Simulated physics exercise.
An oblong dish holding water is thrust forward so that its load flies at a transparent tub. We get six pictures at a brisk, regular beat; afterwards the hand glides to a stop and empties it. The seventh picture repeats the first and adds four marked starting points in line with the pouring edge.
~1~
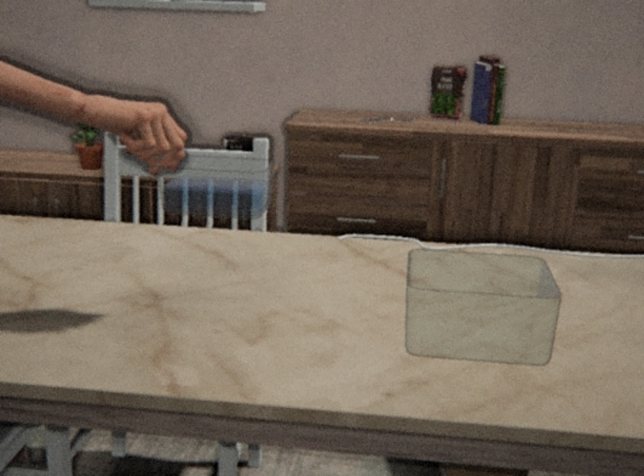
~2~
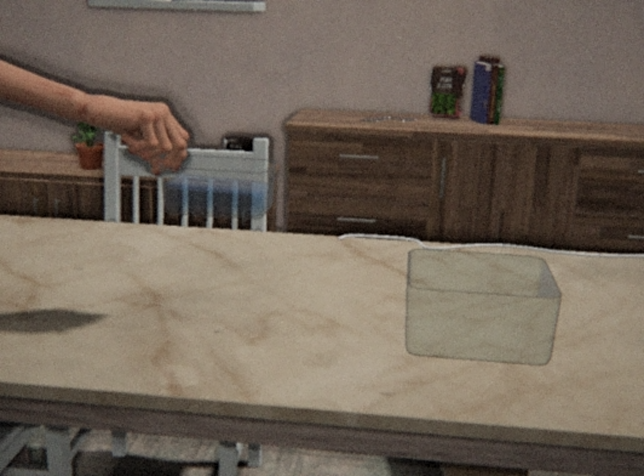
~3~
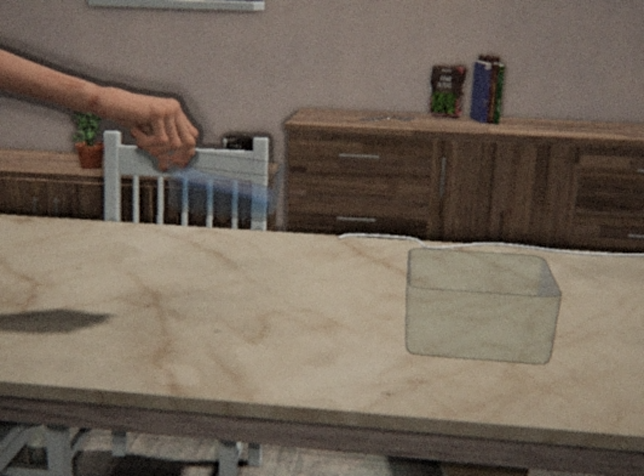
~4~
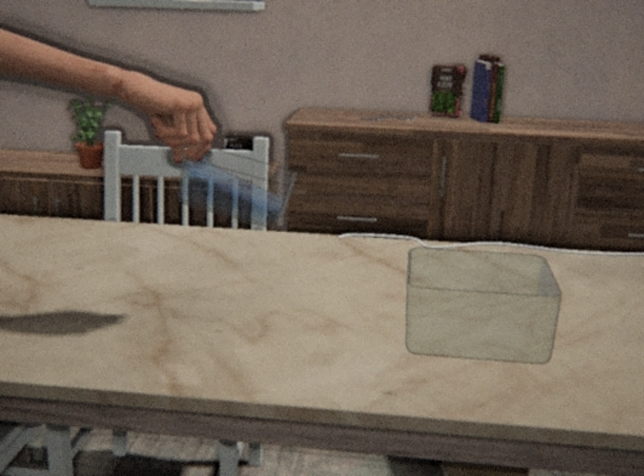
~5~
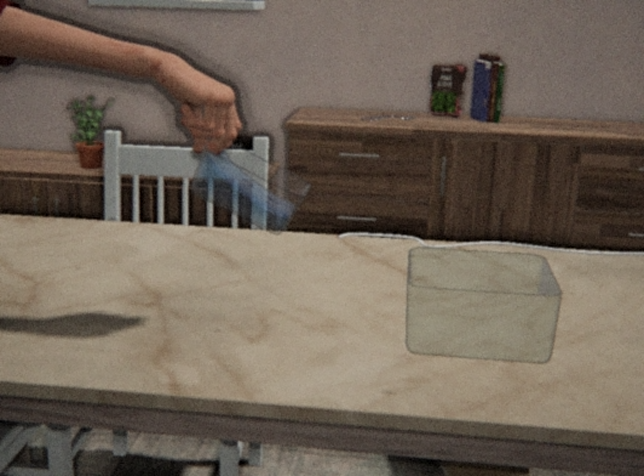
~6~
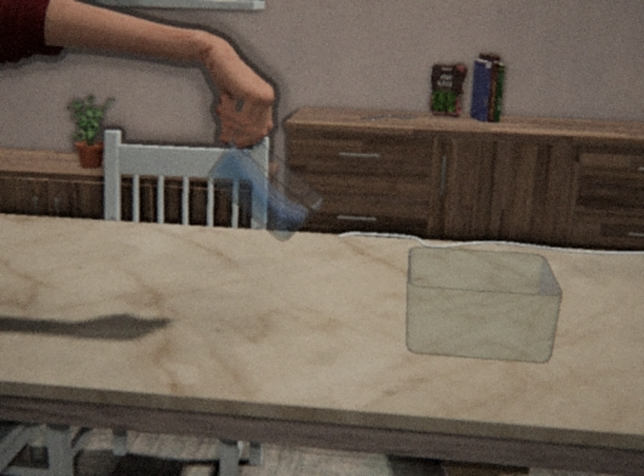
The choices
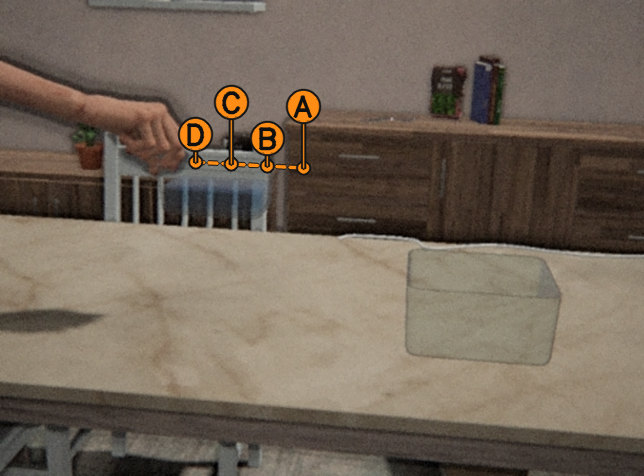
Across a marble-topped table in a room with a white chair and a wooden sideboard, a hand at the left holds a see-through dish of bluish water level, away from a clear tub. The arm then moves right and slightly downward, tilting the dish steadily more steeply toward the tub.
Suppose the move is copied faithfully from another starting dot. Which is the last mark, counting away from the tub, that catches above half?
A will do.
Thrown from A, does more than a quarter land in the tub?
Yes.
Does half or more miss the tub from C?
Yes, it does.
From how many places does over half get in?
One of the four.
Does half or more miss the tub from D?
Yes, it does.
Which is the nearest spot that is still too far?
That would be B.
On the marked copy, A at (303, 168); B at (267, 166); C at (231, 164); D at (195, 162).
If A is chosen, about 79 % lands in the tub, 5 % falls short and 16 % goes beside or beyond.
If B is chosen, about 24 % lands in the tub, 67 % falls short and 10 % goes beside or beyond.
If C is chosen, about 0 % lands in the tub, 93 % falls short and 7 % goes beside or beyond.
If D is chosen, about 0 % lands in the tub, 98 % falls short.
